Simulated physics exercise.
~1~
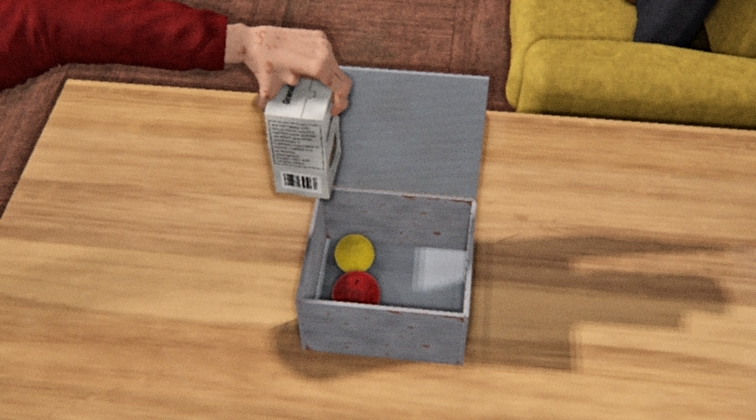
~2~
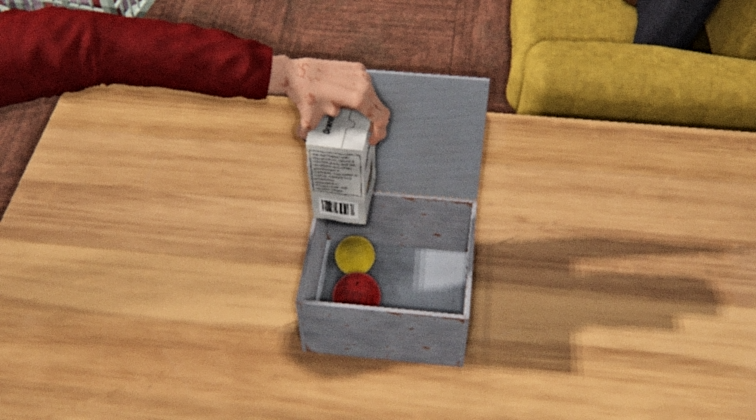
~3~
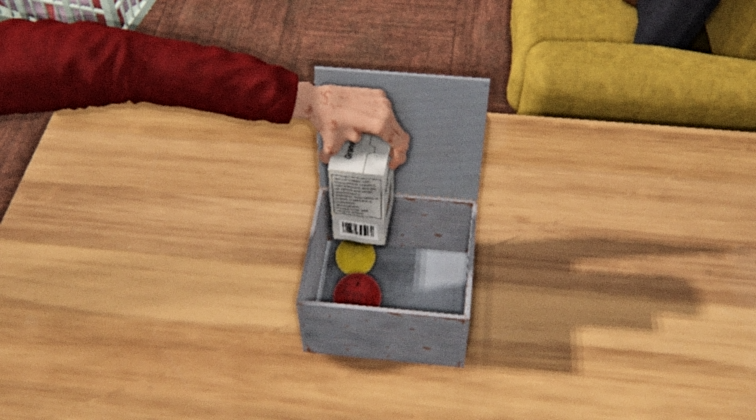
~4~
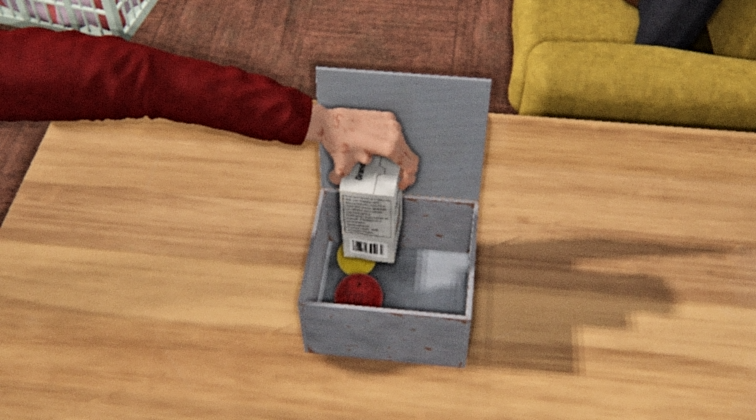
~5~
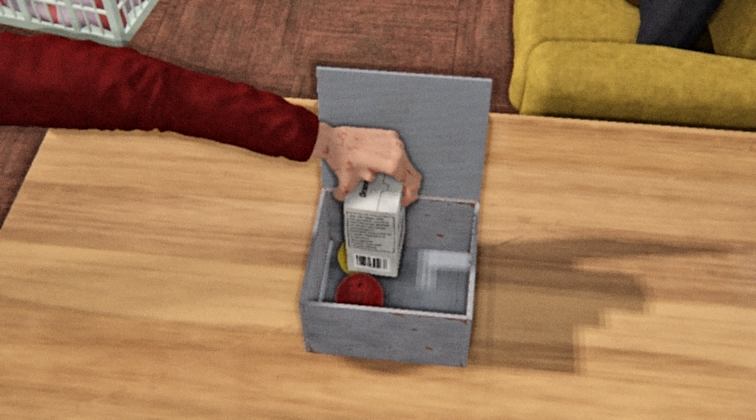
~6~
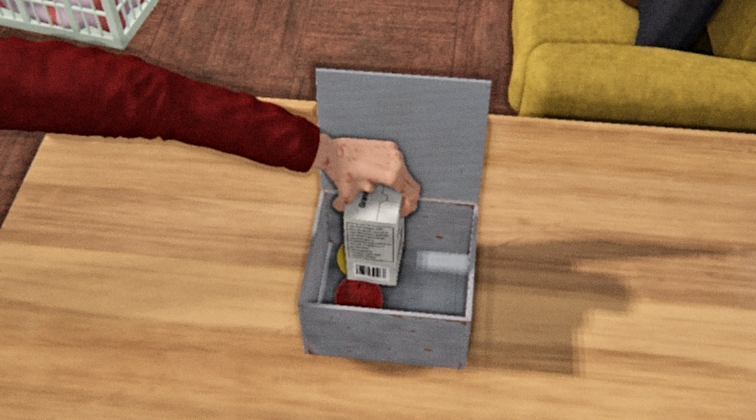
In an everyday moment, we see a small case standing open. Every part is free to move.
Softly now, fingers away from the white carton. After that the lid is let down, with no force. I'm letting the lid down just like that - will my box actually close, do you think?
Yes, it will close.
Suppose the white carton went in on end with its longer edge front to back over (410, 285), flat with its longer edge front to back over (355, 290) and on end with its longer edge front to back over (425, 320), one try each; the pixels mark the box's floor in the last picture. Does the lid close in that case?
Going through the three tries, the lid hangs open, then hangs open, then hangs open.
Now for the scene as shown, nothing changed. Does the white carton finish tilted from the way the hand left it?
By the end it has leaned over.
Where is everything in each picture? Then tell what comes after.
Coming down; white carton (305, 135); yellow lemon (355, 254), in the first picture.
Coming down; white carton (343, 162); yellow lemon (355, 256), in the second picture.
Coming down; white carton (363, 185); yellow lemon (355, 256), in the third picture.
Coming down; white carton (373, 205), in the fourth picture.
Coming down; white carton (376, 220), in the fifth picture.
Put in, still held; white carton (375, 230), in the sixth picture.
Then, 0.40 s on from there, white carton on its side near (414, 259); red apple shifted a little; yellow lemon shifted a little.
Then, 1.20 s on from there, lid starting down; white carton on its side near (412, 270); red apple shifted a little; yellow lemon shifted a little.
Then, 1.70 s on from there, lid 50° above the rim; white carton on its side near (412, 270); red apple shifted a little; yellow lemon shifted a little.
Then, 2.10 s on from there, lid 11° above the rim; white carton on its side near (412, 270); red apple shifted a little; yellow lemon shifted a little.
In the end, lid shut; toppled in the box, white carton; the other 2 unmoved. At the end, from the last picture's camera, white carton near (412, 270).
